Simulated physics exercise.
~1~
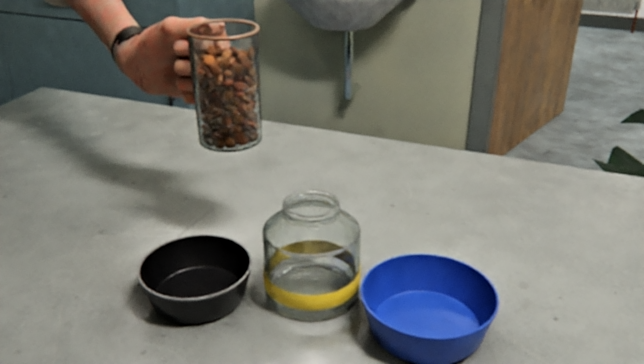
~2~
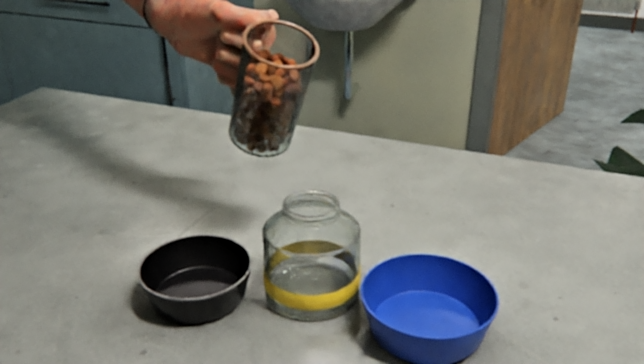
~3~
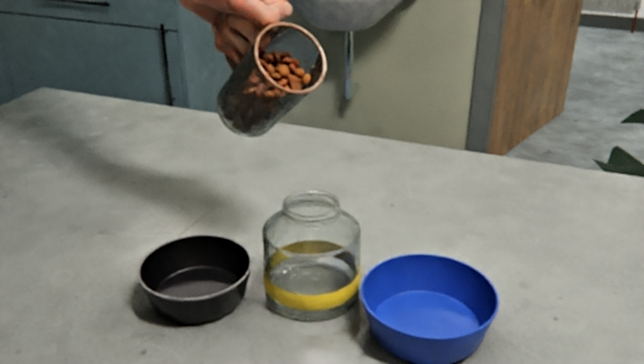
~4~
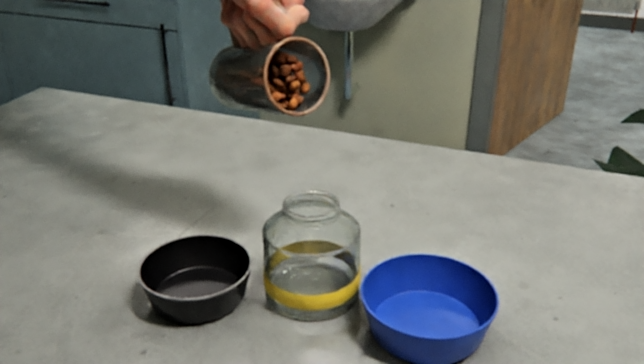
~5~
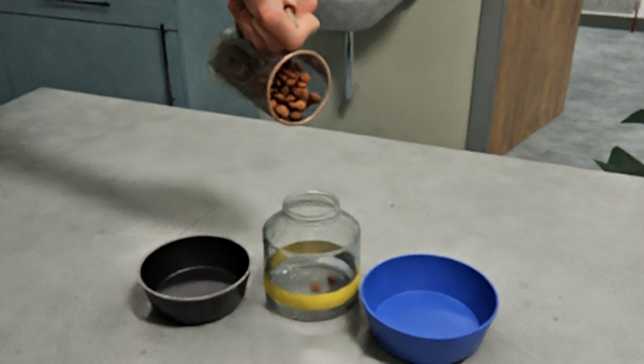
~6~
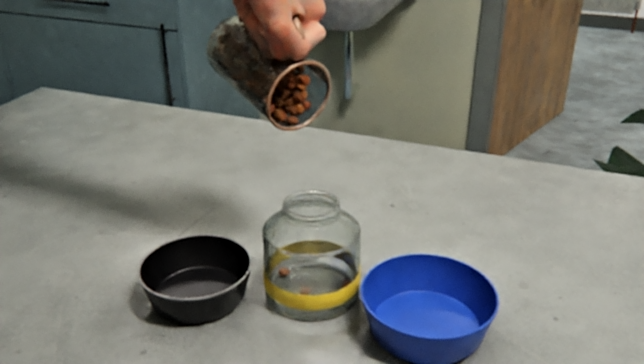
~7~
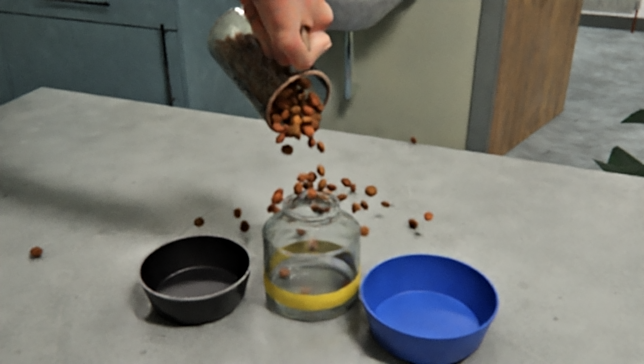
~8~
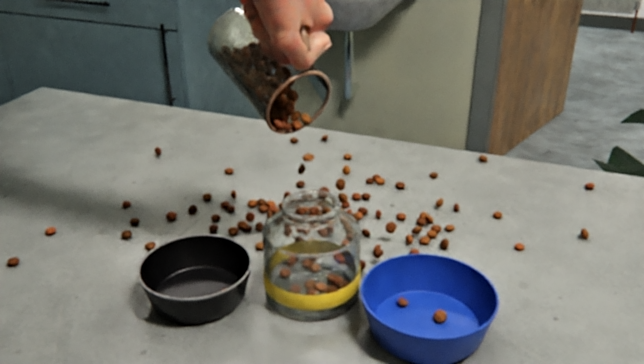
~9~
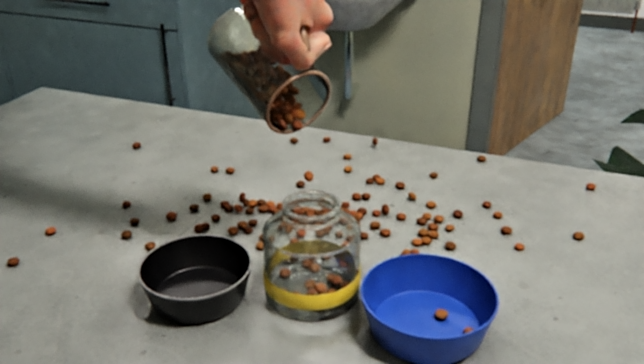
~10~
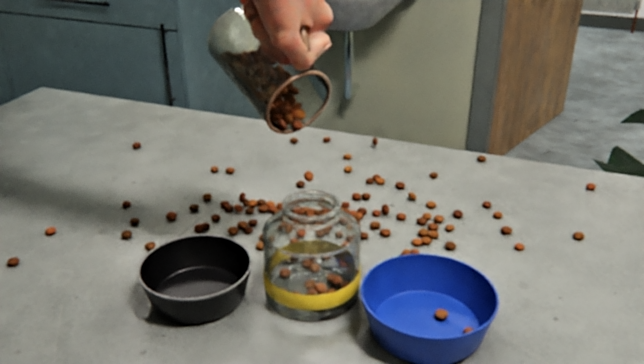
The footage shows a hand tilting a clear cup of brown kibble above a yellow-banded glass jar between a black dish and a blue dish. The kibble spills out, some landing in the jar and most scattering across the table, while some stays in the tipped cup.
